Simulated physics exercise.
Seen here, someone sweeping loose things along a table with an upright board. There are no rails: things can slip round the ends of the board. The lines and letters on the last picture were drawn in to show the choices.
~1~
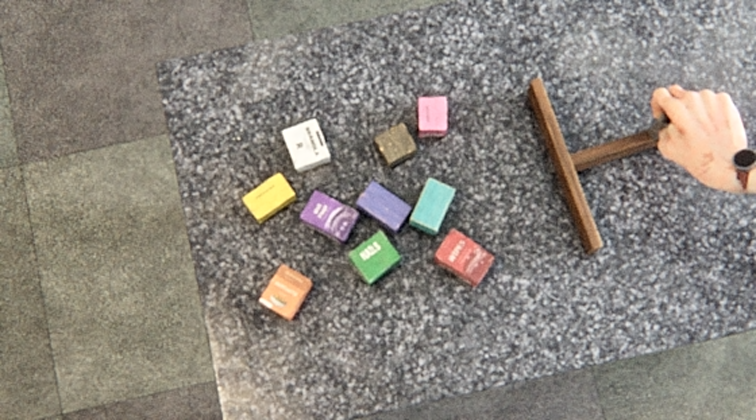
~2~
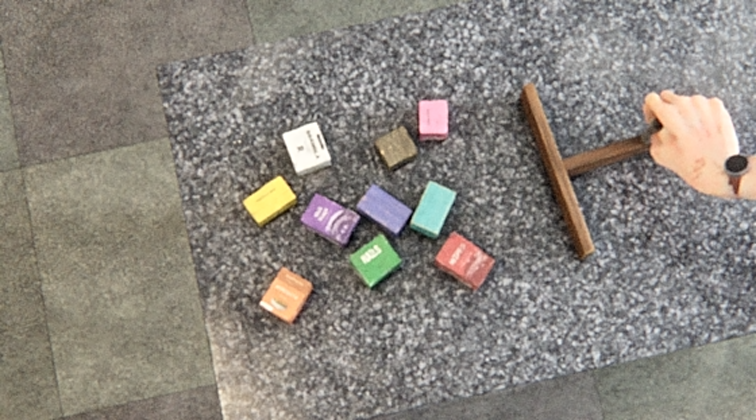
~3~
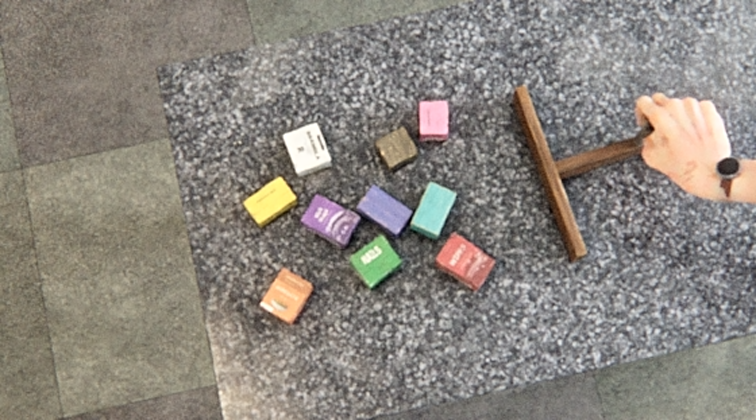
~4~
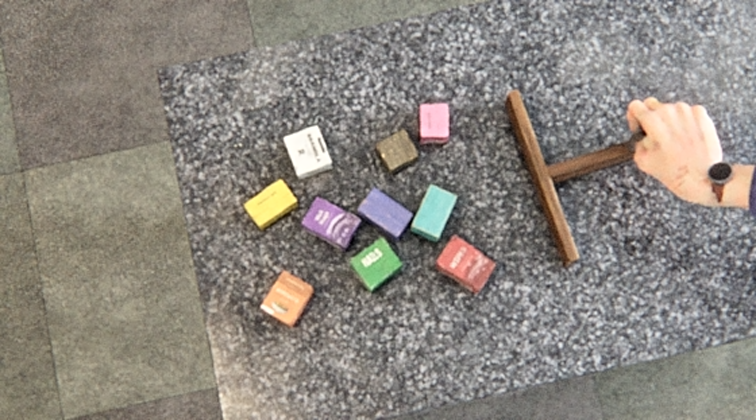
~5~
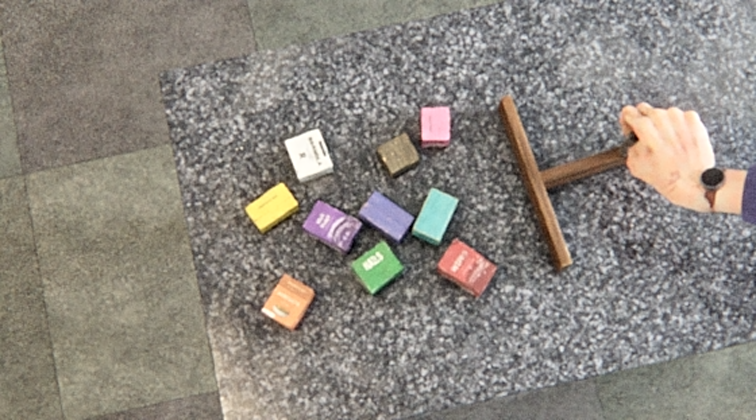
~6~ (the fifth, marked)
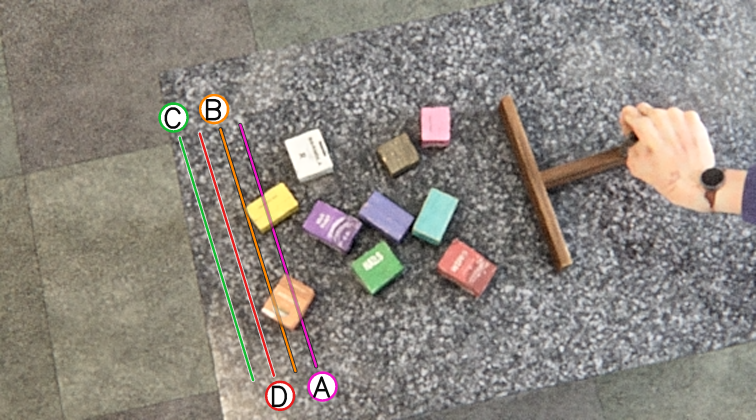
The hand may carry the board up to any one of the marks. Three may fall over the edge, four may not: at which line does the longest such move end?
B.
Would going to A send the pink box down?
No.
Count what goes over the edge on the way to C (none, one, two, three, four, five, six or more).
Six or more.
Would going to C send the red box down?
By then, no.
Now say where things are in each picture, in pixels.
The first frame shows yellow packet (269, 198); orange packet (286, 293); green box (375, 258).
The second frame shows board (559, 167); blue block (385, 211).
The third frame shows board (551, 169); black block (396, 150).
The fourth frame shows board (543, 174); purple box (331, 224).
The fifth frame shows board (536, 179); turquoise block (435, 217); yellow packet (272, 208); orange packet (288, 303).
On the marked copy, A at (277, 243); B at (257, 248); C at (216, 257); D at (236, 252).
With B. Early on, board (438, 200); pink box (393, 137); red box (437, 275).
Further on, board (337, 222); orange packet (255, 316); purple box (261, 251).
At the end, board (259, 238); orange packet over the edge; purple box over the edge; two fallen.
As for the rest, A is within the limit but short; C drops seven; D drops six.
